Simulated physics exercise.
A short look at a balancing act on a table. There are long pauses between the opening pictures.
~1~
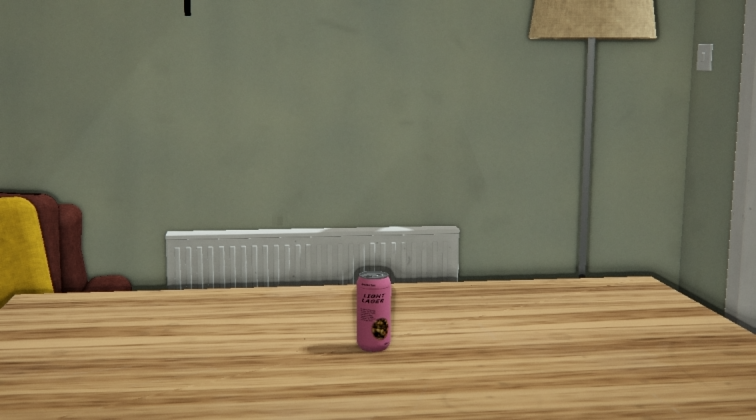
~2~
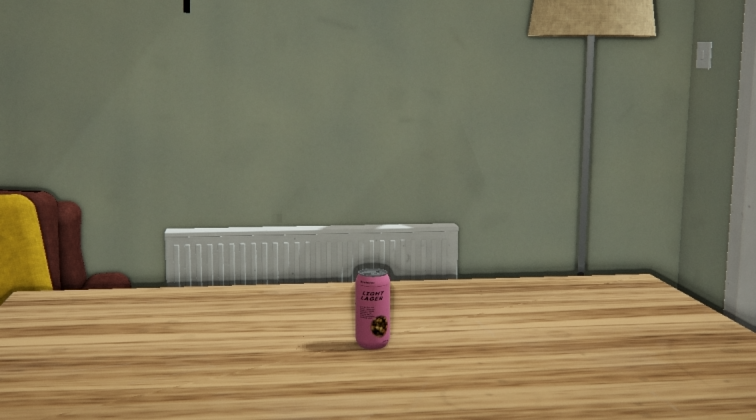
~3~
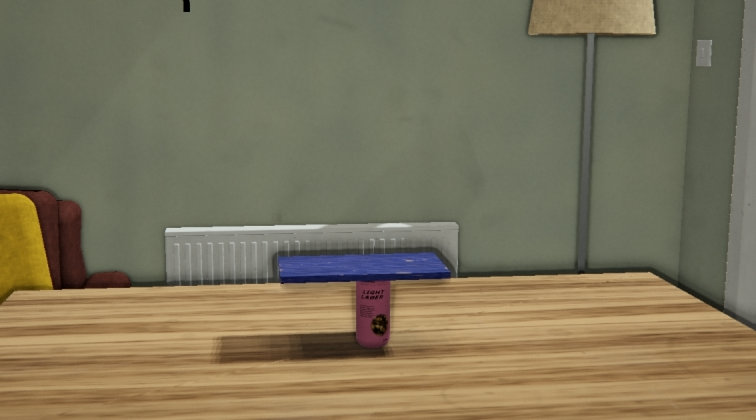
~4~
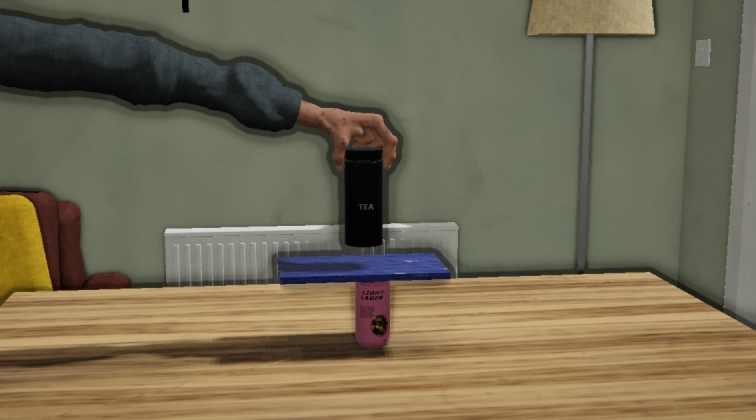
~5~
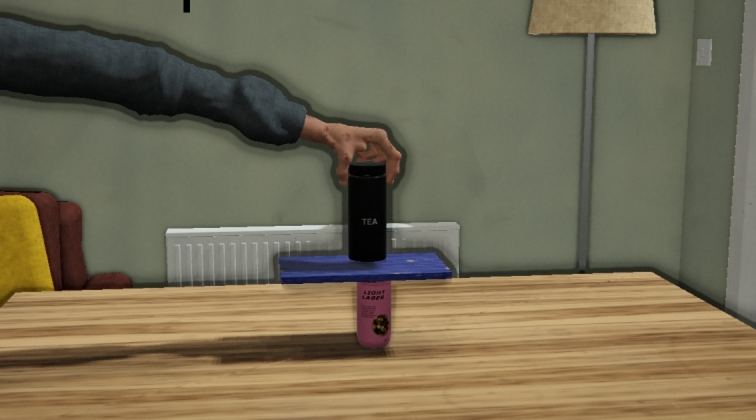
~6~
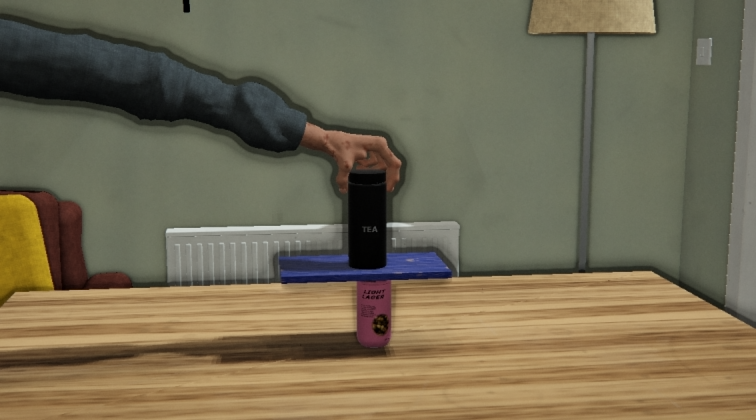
A blue board appears flat on top of a pink can standing on a wooden table, and then a hand reaching in from the left lowers a black tea jar onto the board, keeping its fingers on the lid.
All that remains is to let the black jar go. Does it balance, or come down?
The stack holds.
Then, 0.80 s later than the last frame, all is still.
Then, 1.70 s later than the last frame, black jar resting near (367, 219).
When it is over, all 3 as before. End places, in pixels of the last picture, black jar near (367, 220). The stack stays up.
